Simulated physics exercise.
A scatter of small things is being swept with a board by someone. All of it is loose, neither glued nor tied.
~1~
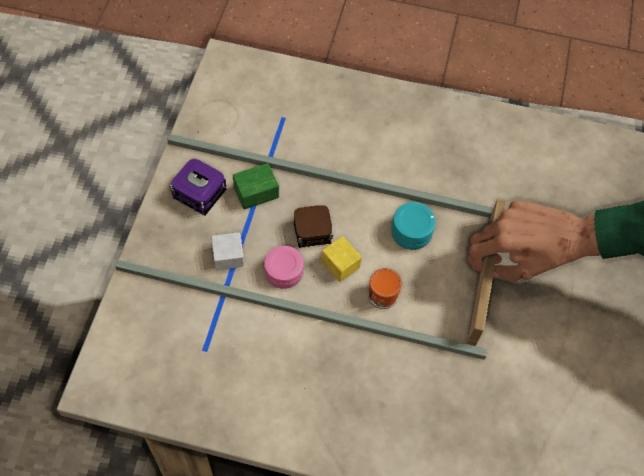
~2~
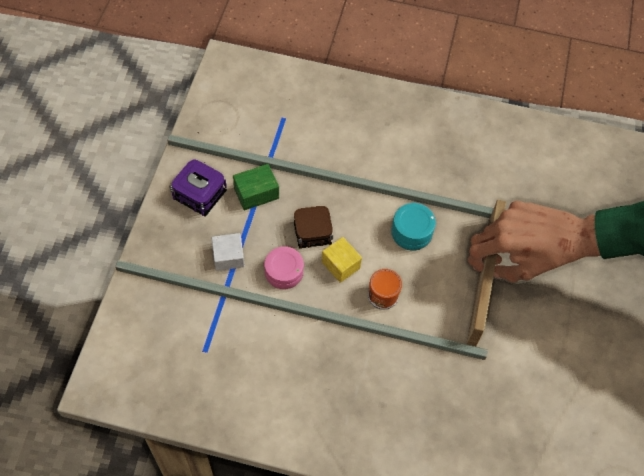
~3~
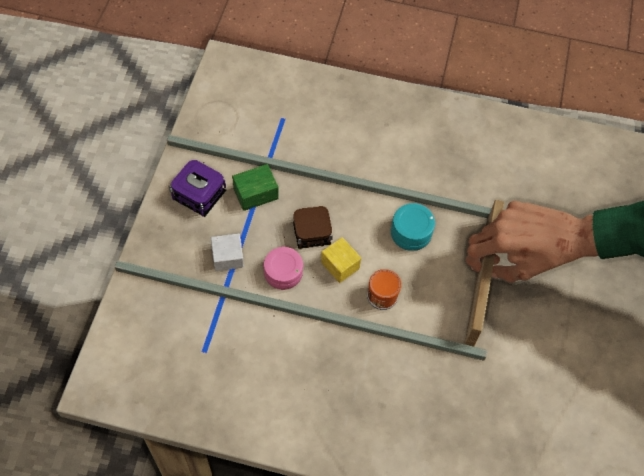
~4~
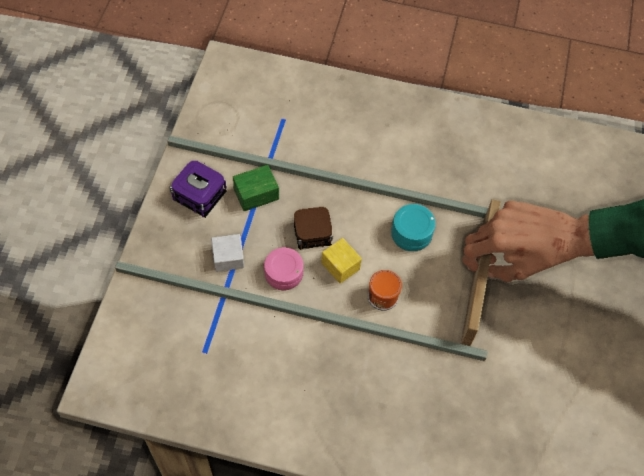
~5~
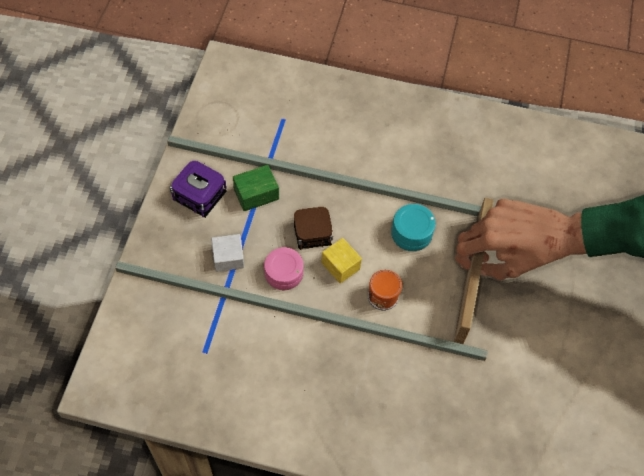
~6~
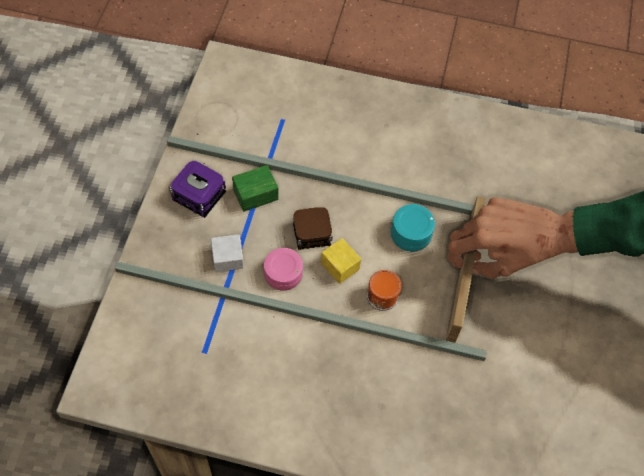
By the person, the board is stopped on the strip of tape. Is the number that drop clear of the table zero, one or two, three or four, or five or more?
Turns out not one gets shoved off the end.
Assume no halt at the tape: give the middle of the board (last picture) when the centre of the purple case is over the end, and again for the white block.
The purple case puts it at (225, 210), the white block at (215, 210).
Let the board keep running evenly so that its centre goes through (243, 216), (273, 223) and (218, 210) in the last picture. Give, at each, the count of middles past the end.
0, 0 and 1.
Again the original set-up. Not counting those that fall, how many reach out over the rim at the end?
The total comes out at 1.
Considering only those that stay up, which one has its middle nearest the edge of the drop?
Result: Purple case.
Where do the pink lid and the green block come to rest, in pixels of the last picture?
The first one ends at (192, 238), the second at (202, 164).
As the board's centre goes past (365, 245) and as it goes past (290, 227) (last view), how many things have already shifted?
At the first point the count is 3, at the second it's 8.
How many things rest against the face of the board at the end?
3 are in contact with it.
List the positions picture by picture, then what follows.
In the first frame, purple case (199, 187); white block (228, 251); green block (256, 186); board (486, 271); tape (247, 225).
In the second frame, white block (228, 252); yellow block (342, 260).
In the third frame, green block (256, 187); board (485, 272).
In the fourth frame, purple case (199, 188); brown case (313, 228).
In the fifth frame, white block (228, 253); orange pot (384, 290).
In the sixth frame, purple case (198, 188); white block (227, 253); green block (255, 188); board (466, 268); tape (247, 227).
A little later, none off yet; purple case at rest near (198, 188); white block at rest near (227, 253); green block at rest near (255, 188).
Next, none off yet; purple case at rest near (198, 188); white block moving near (219, 253); green block at rest near (255, 188).
When it is over, the number that fall off is zero.
